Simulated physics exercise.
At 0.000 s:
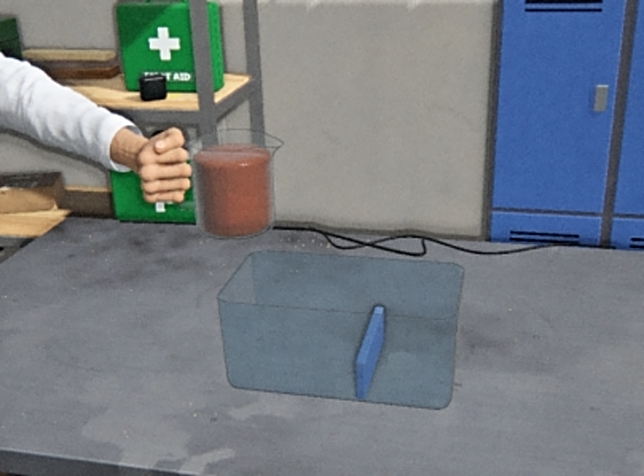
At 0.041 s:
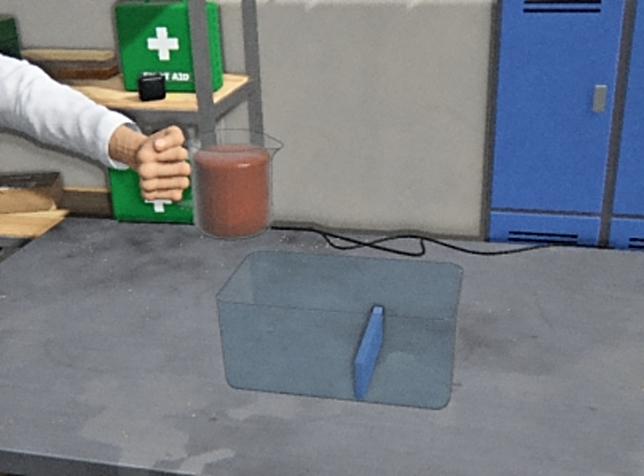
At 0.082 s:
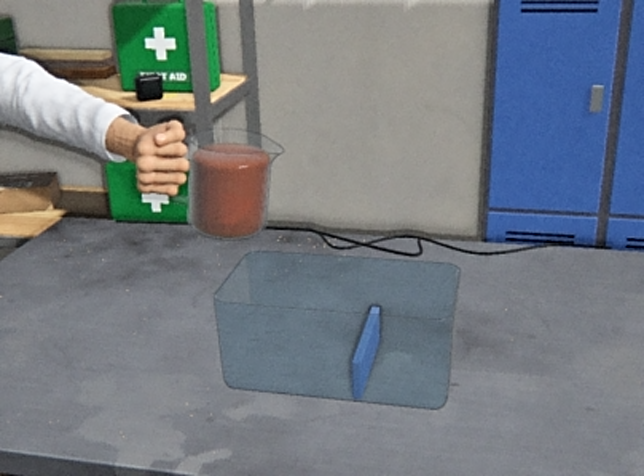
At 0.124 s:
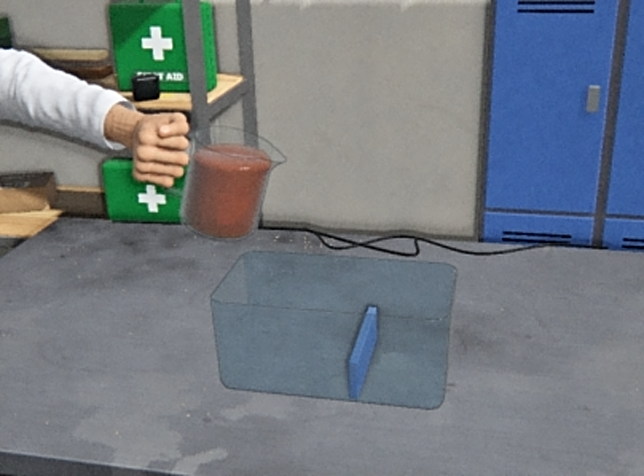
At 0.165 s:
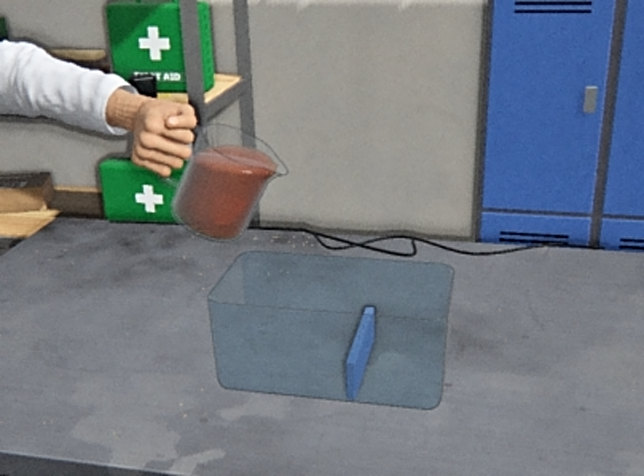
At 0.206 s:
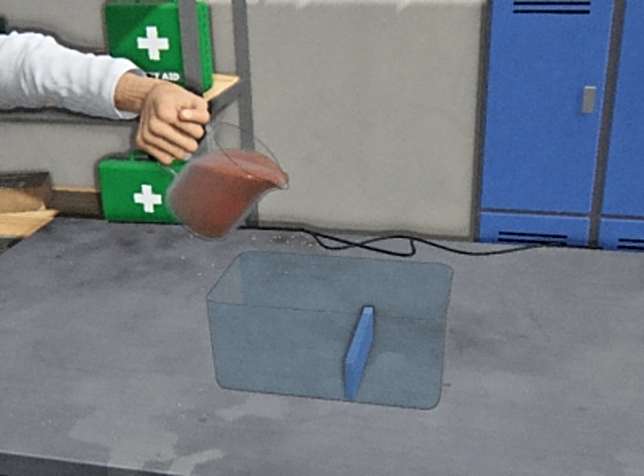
The video shows a hand holding a clear jug of reddish-brown liquid above an empty, transparent oblong basin with a blue dividing wall inside. The hand steadily tilts the jug to the right, bringing the liquid up to its spout.
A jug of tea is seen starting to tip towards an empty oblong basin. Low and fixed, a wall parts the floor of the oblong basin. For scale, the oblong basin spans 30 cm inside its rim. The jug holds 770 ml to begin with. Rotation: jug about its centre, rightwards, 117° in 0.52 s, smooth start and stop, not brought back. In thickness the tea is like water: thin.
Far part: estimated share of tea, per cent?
6 per cent.
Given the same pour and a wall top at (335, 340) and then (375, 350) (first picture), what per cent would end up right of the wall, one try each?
The first try gives 35 percent and the second 15 percent.
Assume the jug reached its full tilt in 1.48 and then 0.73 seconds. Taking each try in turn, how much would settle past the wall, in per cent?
Respectively about 5 and 5 percent.
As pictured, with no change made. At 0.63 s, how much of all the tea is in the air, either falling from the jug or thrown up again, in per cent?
Close to 12 in every hundred parts.
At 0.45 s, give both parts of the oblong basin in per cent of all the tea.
28 left and 0 right, roughly.
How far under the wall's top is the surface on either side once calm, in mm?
About 30 mm left, about 54 mm right.
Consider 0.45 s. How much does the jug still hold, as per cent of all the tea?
Roughly 44 per cent.
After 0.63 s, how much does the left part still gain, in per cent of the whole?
Around 10 in a hundred.
After 0.45 s the tilt is 112° and 45 per cent is still to pour, 29 is left of the wall and 0 right of it.
After 0.63 s the tilt is 117° and 7 per cent is still to pour, 81 is left of the wall and 1 right of it.
After 0.82 s the tilt is 117° and 1 per cent is still to pour, 90 is left of the wall and 5 right of it.
After 1.02 s the tilt is 117° and 0 per cent is still to pour, 91 is left of the wall and 5 right of it.
In the end 91 per cent lies left of the wall, 6 right of it and 4 outside.
